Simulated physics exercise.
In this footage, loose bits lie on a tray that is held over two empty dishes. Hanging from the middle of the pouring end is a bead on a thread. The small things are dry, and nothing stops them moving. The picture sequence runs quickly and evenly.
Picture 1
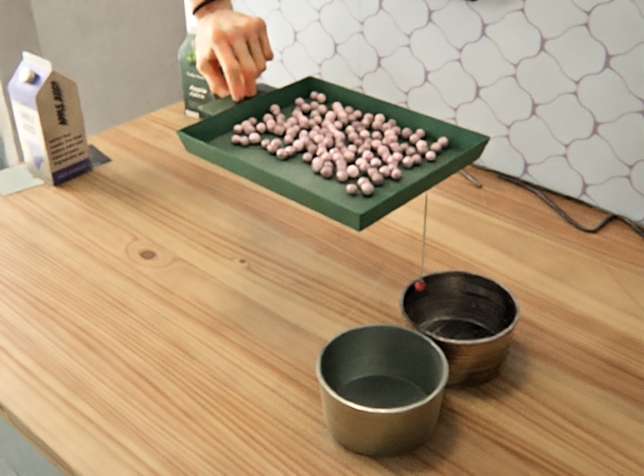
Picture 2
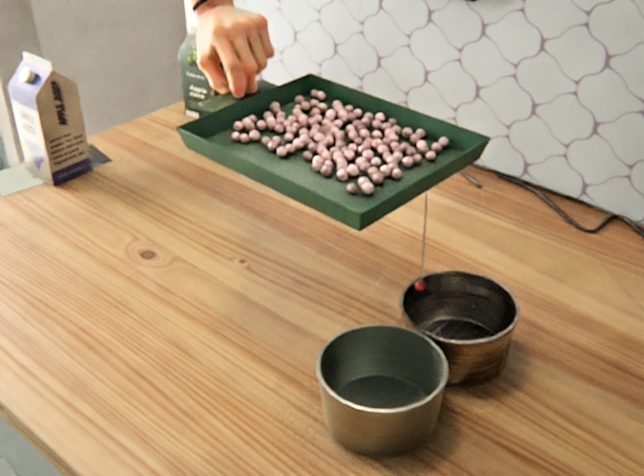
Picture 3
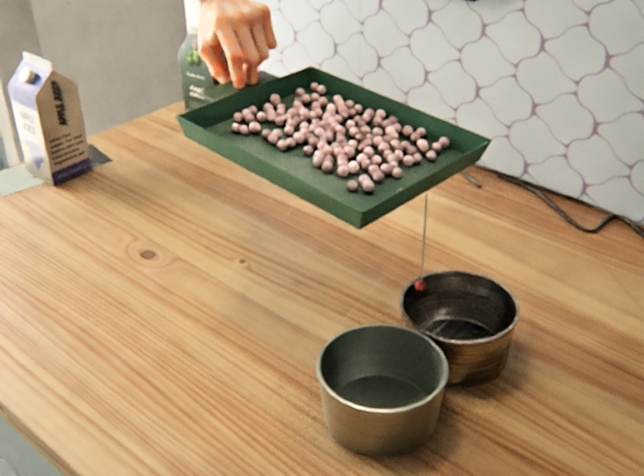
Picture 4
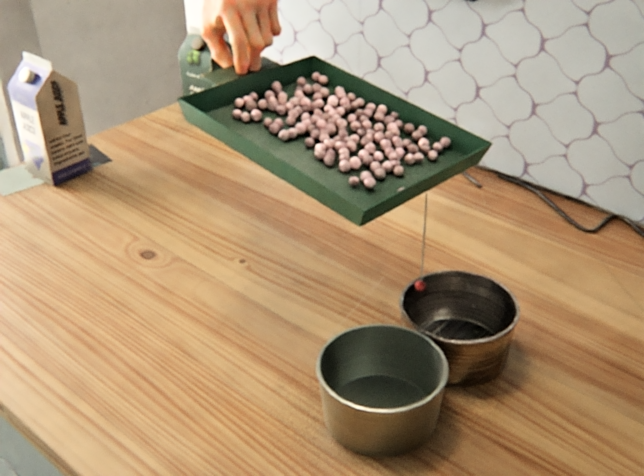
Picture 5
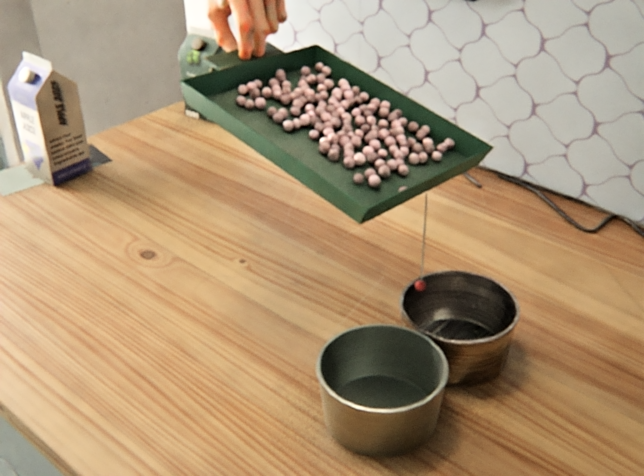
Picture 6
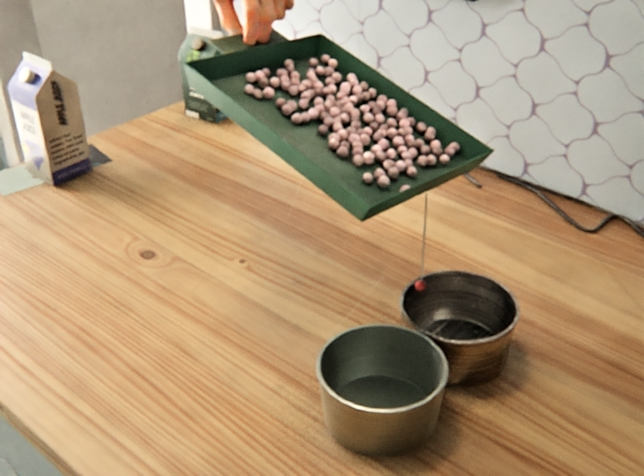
In this clip, a hand raises the far end of a green tray of small pinkish balls above two round metal dishes on a wooden table, and the tray gradually tilts toward its right corner as the balls shift slightly.
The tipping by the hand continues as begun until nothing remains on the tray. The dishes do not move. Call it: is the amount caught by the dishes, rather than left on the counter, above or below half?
Below half.
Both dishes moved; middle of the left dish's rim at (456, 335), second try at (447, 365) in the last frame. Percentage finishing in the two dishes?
About 90% on the first try and 40% on the second.
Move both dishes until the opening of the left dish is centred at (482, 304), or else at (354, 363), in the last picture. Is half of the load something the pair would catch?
The bulk of it and then Short of half.
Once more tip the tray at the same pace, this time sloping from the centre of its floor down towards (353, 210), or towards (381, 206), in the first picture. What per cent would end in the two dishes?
In order, 90 in a hundred and 90 in a hundred.
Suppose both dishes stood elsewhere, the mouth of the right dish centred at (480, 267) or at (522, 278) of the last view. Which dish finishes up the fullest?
The right of the pair the first time, the right of the pair the second.
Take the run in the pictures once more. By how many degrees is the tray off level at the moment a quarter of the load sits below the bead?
I'd say it is tilted about 75°.
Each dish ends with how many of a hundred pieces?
For the left dish some 0 %, for the right dish some 20 %.
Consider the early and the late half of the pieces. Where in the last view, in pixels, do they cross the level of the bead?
Around (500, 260) first; around (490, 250) second.
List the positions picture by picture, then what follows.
In the first picture, corners of the pouring end (360, 208) and (481, 137), level; middle of the load (339, 137), sugar pearls; left dish (432, 415); right dish (506, 349); bead on its thread (421, 286).
In the second picture, corners of the pouring end (360, 208) and (481, 138), level; middle of the load (340, 141).
In the third picture, corners of the pouring end (362, 206) and (482, 139), tipped barely, lowest at the right corner; middle of the load (340, 131).
In the fourth picture, corners of the pouring end (364, 204) and (484, 142), tipped a little, lowest at the right corner; middle of the load (342, 124).
In the fifth picture, corners of the pouring end (367, 202) and (484, 145), tipped a little, lowest at the right corner; middle of the load (346, 118).
In the sixth picture, corners of the pouring end (369, 200) and (485, 148), tipped clearly, lowest at the right corner; middle of the load (355, 114), almost all on the move; left dish (432, 415); right dish (506, 349).
Just after the last frame, tray tipped steeply; the larger part on the tray; just a few in the right dish; just a few outside both; about a tenth in the air.
A moment on, tray tipped past a quarter turn; just a few on the tray; roughly a quarter in the right dish; roughly two thirds outside both; about a tenth in the air.
Further on, tray tipped past a quarter turn; roughly a quarter in the right dish; the larger part outside both.
When it is over, tray tipped past a quarter turn; not one in the left dish; roughly a quarter in the right dish; the larger part outside both.
